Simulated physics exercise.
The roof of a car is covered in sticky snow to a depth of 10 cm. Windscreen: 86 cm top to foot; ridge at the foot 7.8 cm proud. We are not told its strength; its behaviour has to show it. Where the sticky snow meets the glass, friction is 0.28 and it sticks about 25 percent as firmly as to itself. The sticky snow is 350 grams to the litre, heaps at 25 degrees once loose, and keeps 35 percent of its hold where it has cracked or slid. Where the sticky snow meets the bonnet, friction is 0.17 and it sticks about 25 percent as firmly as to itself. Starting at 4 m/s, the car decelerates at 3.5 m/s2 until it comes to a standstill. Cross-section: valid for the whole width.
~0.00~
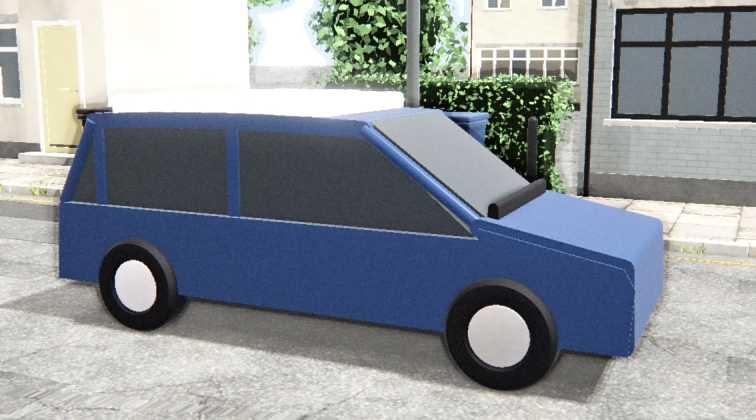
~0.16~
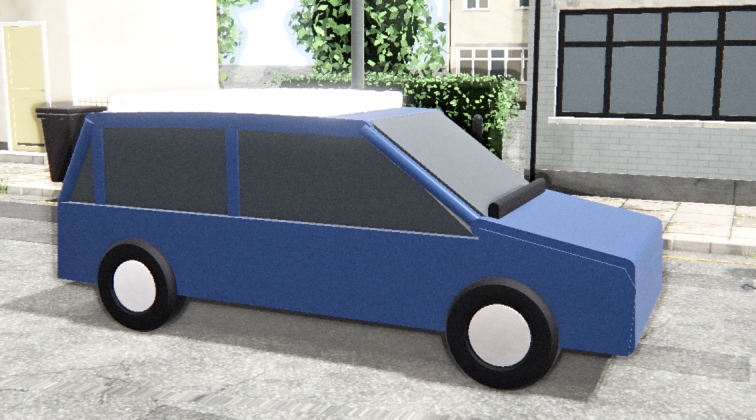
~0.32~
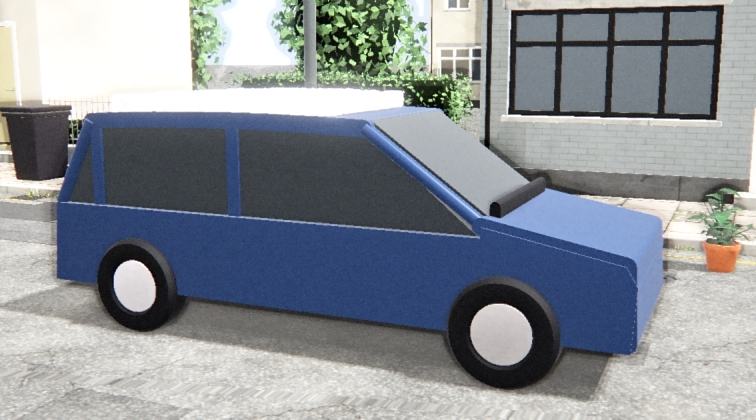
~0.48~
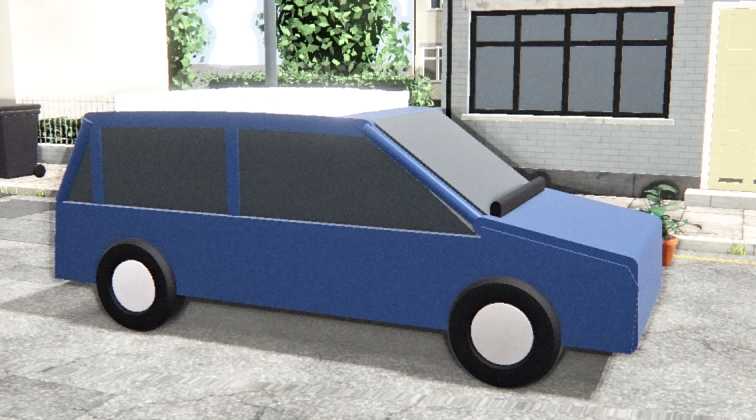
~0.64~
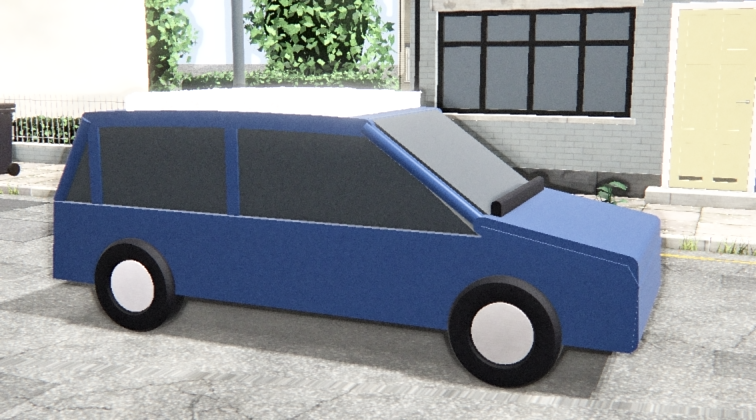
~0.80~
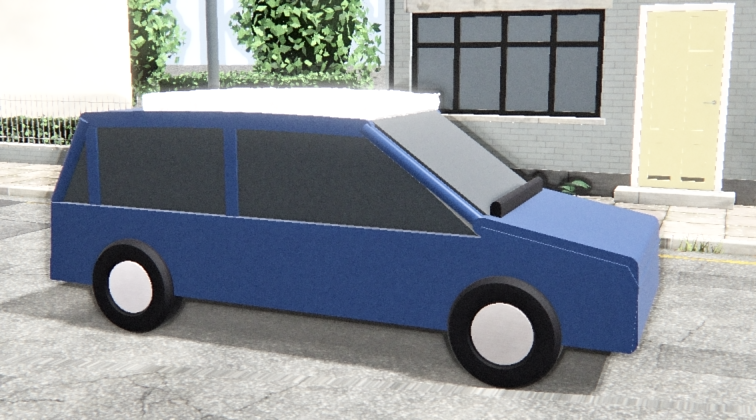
The footage shows a blue car with white snow on its roof staying in view while the street behind passes leftward; the snow first keeps its place, then slides forward in one piece to just past the windscreen's top edge.
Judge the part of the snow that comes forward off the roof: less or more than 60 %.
Looking ahead, the part of the snow that comes forward off the roof ends up larger than 60 percent.
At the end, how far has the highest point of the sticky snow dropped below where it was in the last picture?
The gap comes to some 45 centimetres.
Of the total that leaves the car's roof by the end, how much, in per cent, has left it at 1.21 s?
About 40 out of 100.
By 1.21 s, 59 % of the snow is on the roof, 38 % on the glass, 3 % on the bonnet and none has gone off the nose.
By 1.68 s, 4 % of the snow is on the roof, 50 % on the glass, 45 % on the bonnet and 1 % has gone off the nose.
By 2.16 s, none of the snow is on the roof, 16 % on the glass, 62 % on the bonnet and 22 % has gone off the nose.
By 2.64 s, none of the snow is on the roof, 16 % on the glass, 30 % on the bonnet and 54 % has gone off the nose.
By 3.80 s, at the end, none of the snow is on the roof, 16 % on the glass, 5 % on the bonnet and 79 % has gone off the nose.
